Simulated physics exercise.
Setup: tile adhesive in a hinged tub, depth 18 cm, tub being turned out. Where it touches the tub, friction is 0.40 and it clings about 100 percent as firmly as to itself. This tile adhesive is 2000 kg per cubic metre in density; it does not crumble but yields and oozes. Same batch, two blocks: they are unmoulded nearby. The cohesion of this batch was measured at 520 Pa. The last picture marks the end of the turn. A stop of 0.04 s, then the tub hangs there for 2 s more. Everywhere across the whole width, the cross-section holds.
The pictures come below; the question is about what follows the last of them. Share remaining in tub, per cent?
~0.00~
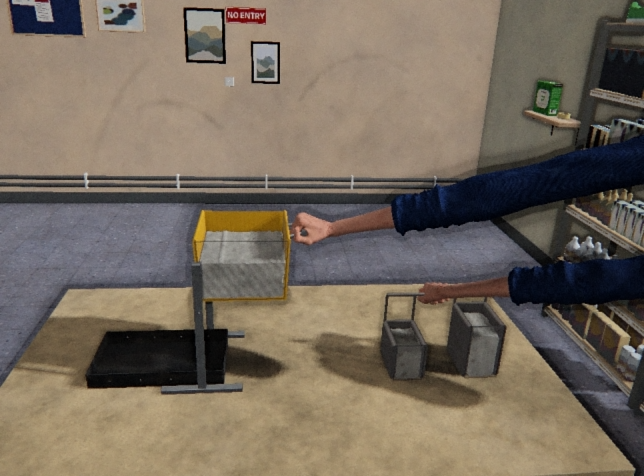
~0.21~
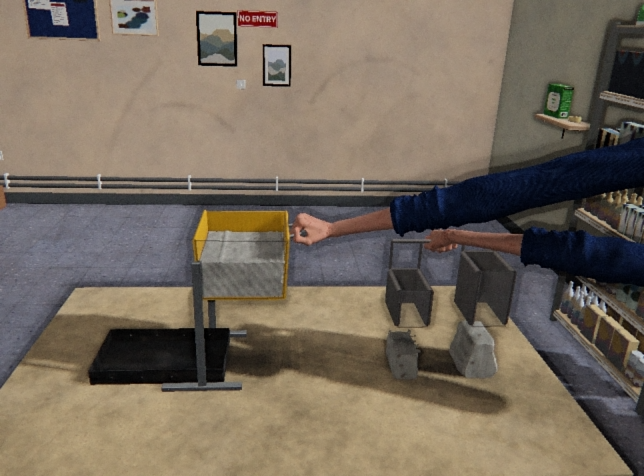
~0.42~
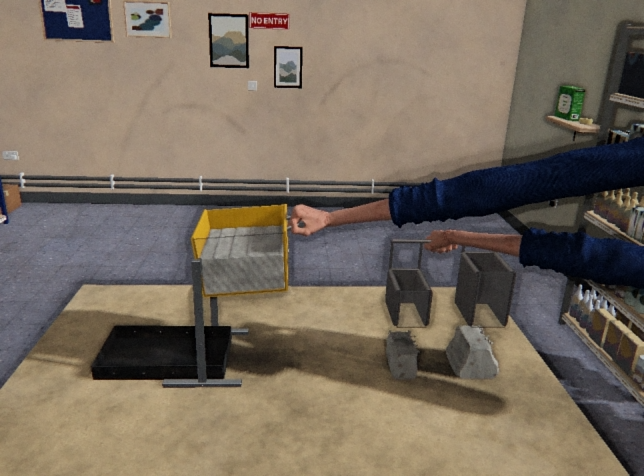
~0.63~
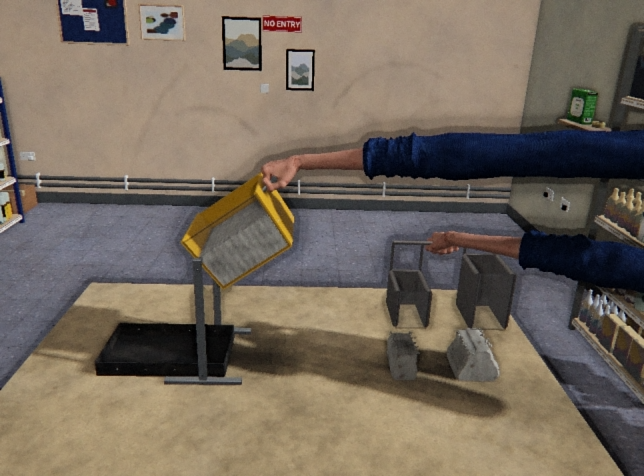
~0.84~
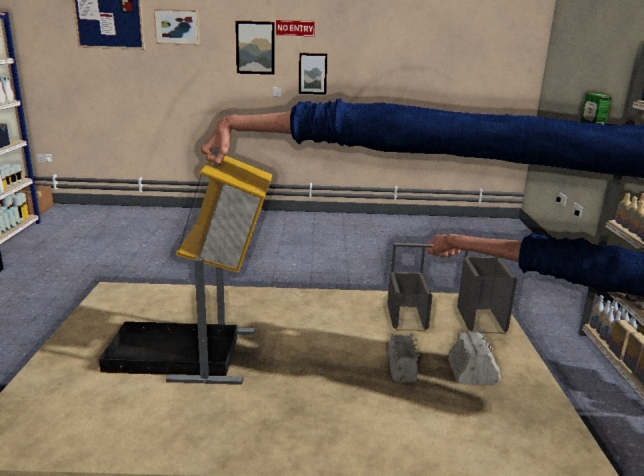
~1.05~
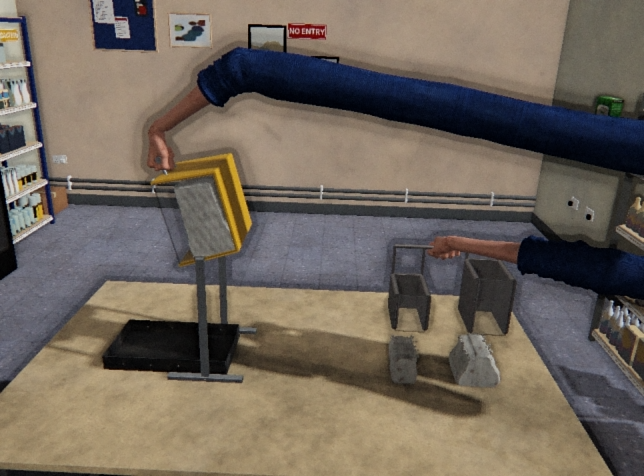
Approx. 30 %.
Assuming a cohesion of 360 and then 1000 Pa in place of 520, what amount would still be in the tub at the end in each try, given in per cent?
Going in order, it's 25 % and then 40 %.
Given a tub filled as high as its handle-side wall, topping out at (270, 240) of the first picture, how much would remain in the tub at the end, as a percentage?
35 %.
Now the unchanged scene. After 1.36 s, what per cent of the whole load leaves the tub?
I reckon it's around 6 in a hundred.
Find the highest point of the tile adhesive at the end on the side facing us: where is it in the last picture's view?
Close to pixel (211, 237).
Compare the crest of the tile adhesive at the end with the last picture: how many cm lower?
Roughly 16 cm.
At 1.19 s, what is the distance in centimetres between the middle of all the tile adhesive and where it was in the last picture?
Around 9 cm.
After 1.19 s, the tub is at 105 degrees and holds 75 %.
After 1.36 s, the tub is at 105 degrees and holds 36 %.
After 1.53 s, the tub is at 105 degrees and holds 30 %.
After 1.70 s, the tub is at 105 degrees and holds 30 %.
After 3.05 s, at the end, the tub is at 105 degrees and holds 30 %.
